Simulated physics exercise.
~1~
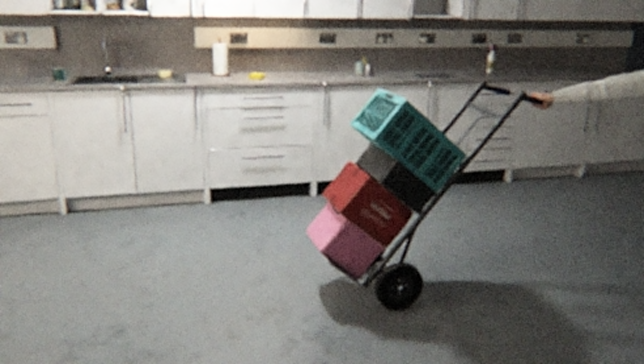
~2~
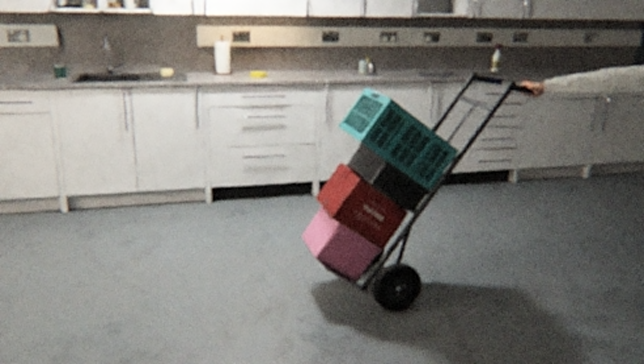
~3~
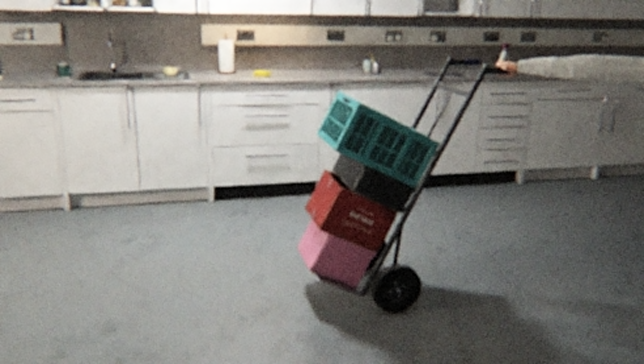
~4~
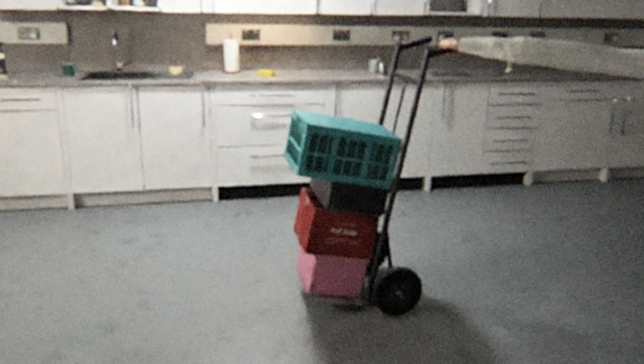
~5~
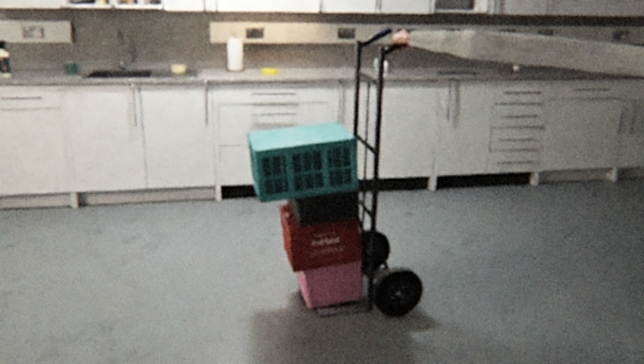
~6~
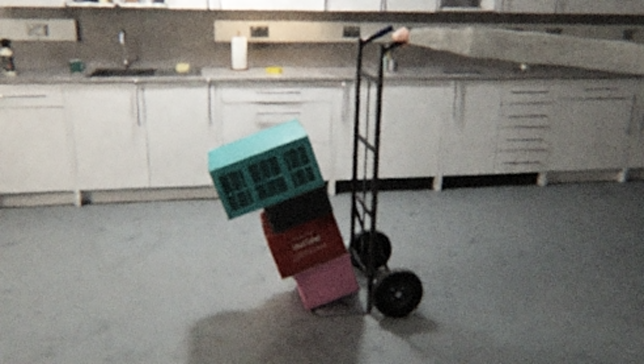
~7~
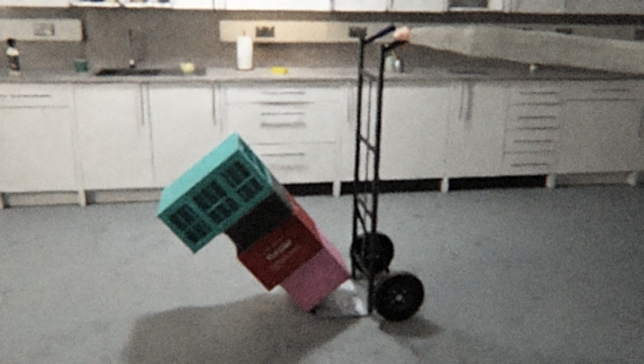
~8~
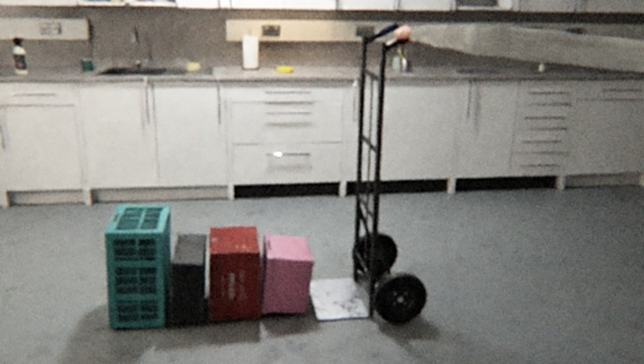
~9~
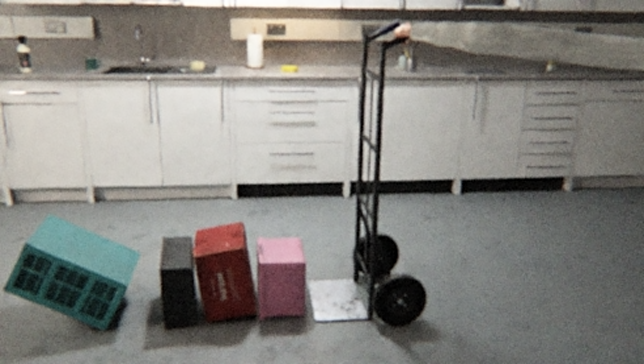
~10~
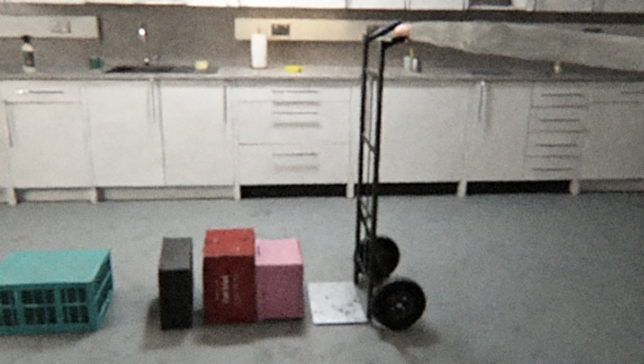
A hand truck stacked with a turquoise crate, a black box, a red box and a pink one was swung upright by someone's arm, and the whole stack toppled left onto the floor, the crate tumbling farthest while the truck stayed standing, still held.
